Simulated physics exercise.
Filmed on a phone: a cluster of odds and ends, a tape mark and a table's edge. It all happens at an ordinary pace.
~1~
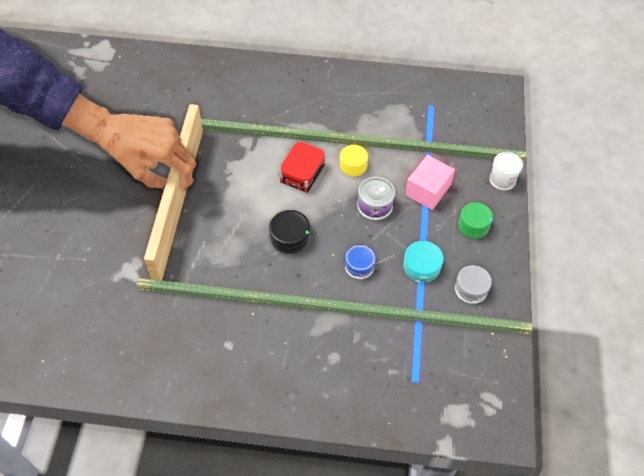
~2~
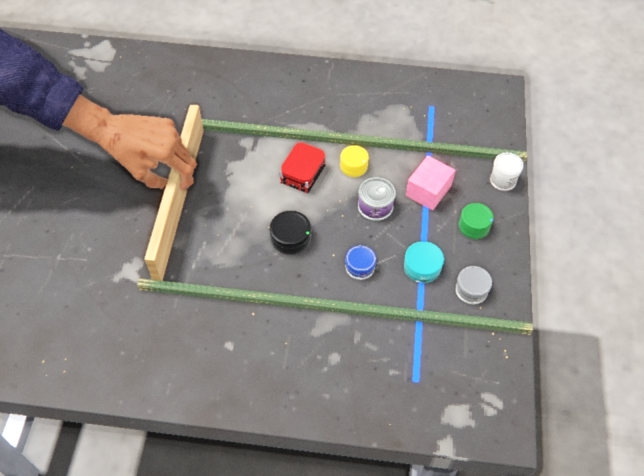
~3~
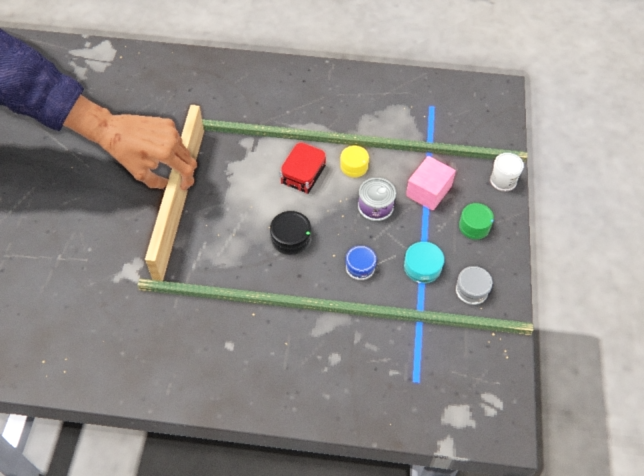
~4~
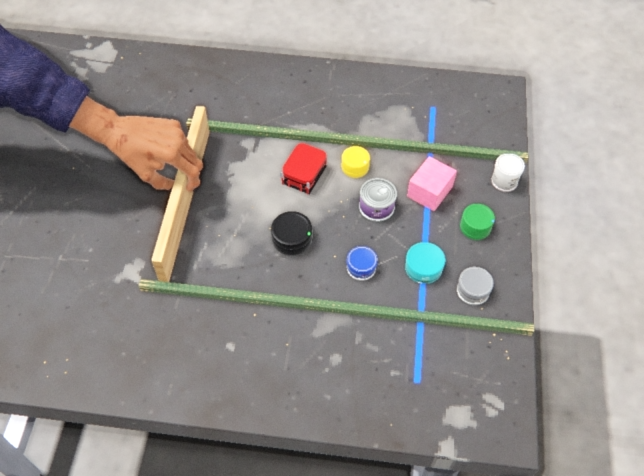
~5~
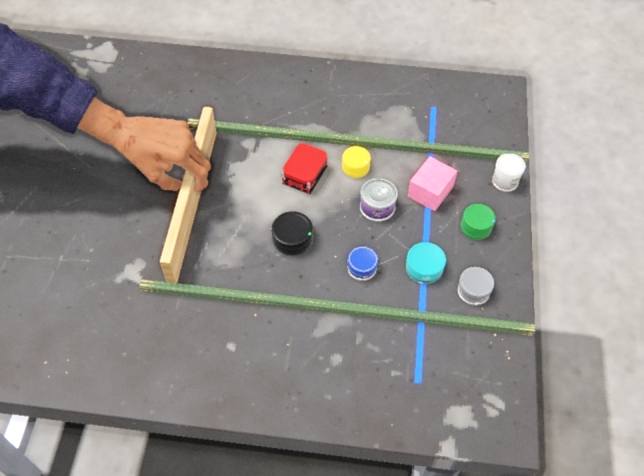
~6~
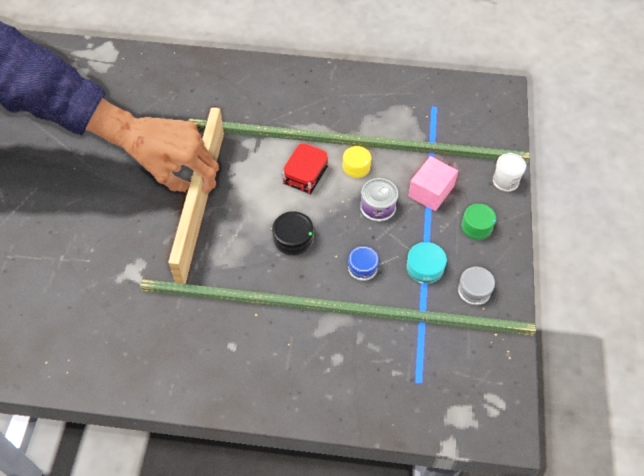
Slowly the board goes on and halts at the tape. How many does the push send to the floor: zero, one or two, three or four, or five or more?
In the end the number that fall off is zero.
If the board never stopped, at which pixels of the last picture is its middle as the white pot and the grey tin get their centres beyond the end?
Its middle is around (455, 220) and around (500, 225).
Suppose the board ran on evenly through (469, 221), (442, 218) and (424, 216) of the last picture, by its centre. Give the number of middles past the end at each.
Past the end: 1, 0 and 0.
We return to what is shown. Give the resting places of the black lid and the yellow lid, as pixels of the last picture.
The black lid at (447, 244), the yellow lid at (477, 169).
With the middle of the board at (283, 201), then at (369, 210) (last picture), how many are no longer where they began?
The counts are 2 and 6.
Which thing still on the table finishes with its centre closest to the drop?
It is the white pot.
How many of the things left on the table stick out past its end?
The number is 0.
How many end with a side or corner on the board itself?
It touches 4.
A little later, none off yet; white pot at rest near (509, 173); green lid at rest near (479, 222); grey tin at rest near (476, 286).
When it is over, the number that fall off is zero.
